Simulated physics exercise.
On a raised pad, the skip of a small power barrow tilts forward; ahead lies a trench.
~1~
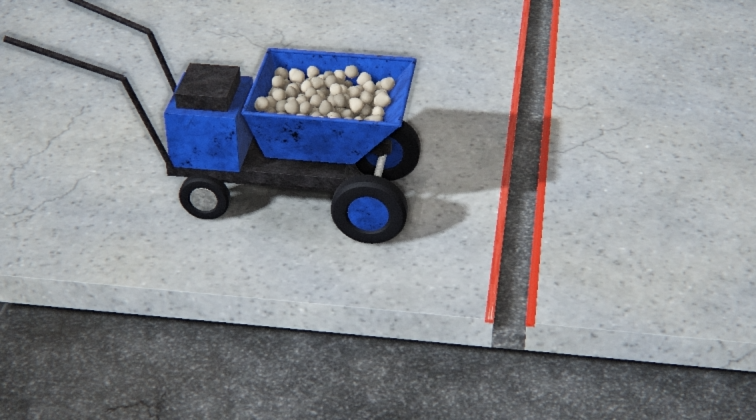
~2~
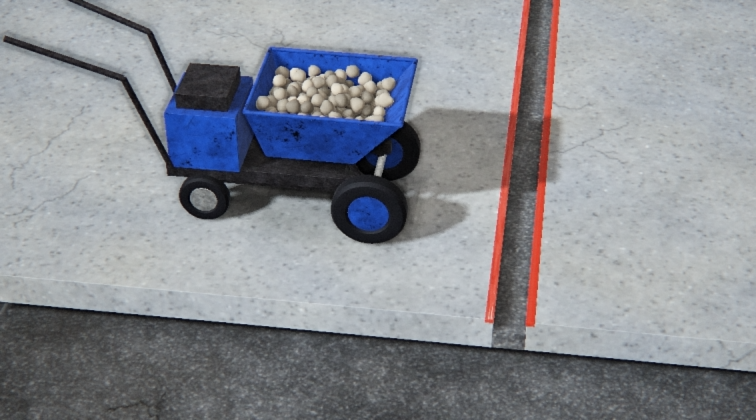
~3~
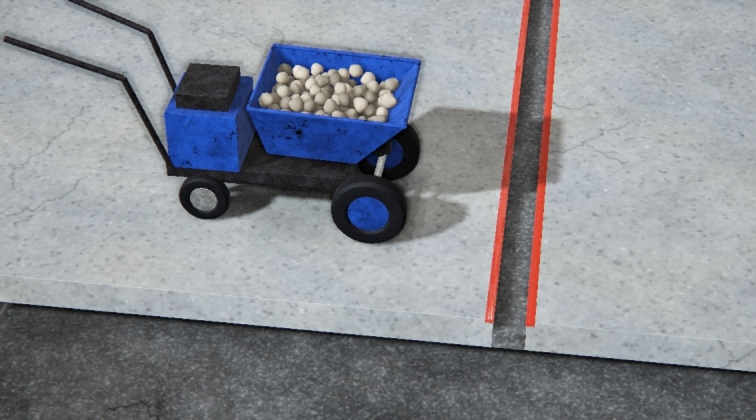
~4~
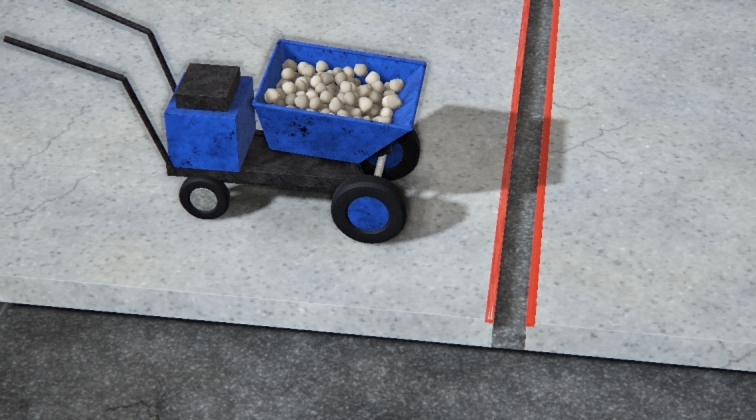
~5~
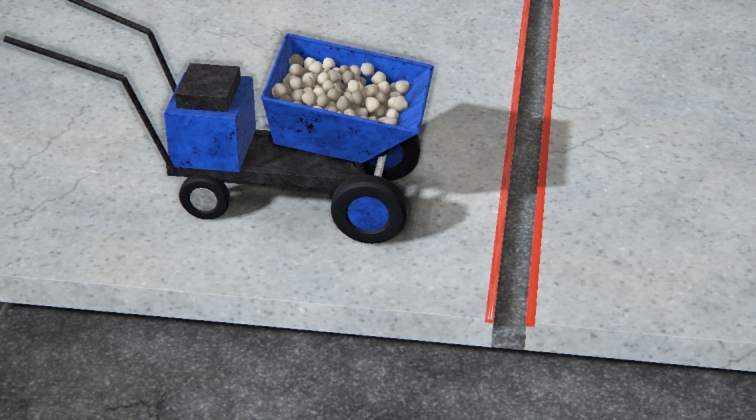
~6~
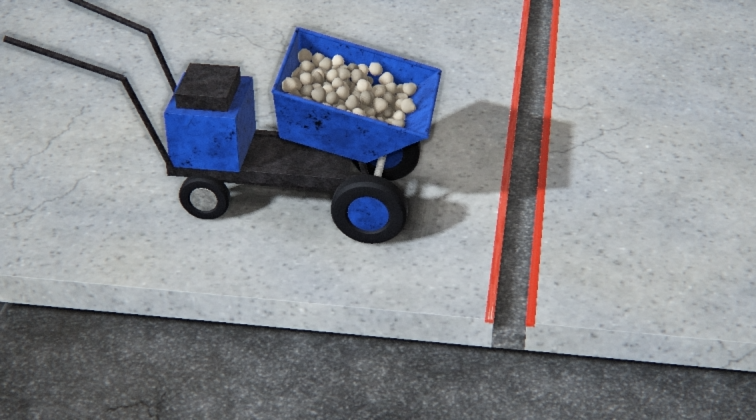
To begin with, a blue power barrow with black handles stands on a raised pale pad, its skip level and loaded with pebbles, left of a narrow red-edged trench. The skip then tilts gradually forward to the right, its rear lifting clear, while the wheels stay still.
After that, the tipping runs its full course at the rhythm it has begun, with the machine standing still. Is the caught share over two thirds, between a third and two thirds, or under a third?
It is between a third and two thirds.
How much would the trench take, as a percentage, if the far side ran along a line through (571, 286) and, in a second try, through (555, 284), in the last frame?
The first gives 70 %, the second 70 %.
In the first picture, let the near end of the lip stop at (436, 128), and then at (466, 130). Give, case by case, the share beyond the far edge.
Near 70 and 90 percent respectively.
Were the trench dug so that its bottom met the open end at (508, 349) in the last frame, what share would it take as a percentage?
Estimated share: Approx. 60 %.
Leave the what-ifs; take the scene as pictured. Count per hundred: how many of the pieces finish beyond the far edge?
Roughly 30 in a hundred.
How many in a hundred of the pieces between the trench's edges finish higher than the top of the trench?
About 60 per cent.
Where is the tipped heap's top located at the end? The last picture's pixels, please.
The top settles at about (509, 210).
Shortly afterwards, skip tipped steeply; the whole lot in the skip.
Next, skip tipped steeply; the bulk in the skip; only a few short of the trench; a little in or heaped over the trench; only a few beyond it; a little falling.
Some moments later, skip tipped right over; a little in the skip; near a quarter short of the trench; near half in or heaped over the trench; near a quarter beyond it.
In the end, skip tipped right over; only a few in the skip; near a quarter short of the trench; near half in or heaped over the trench; near a third beyond it.
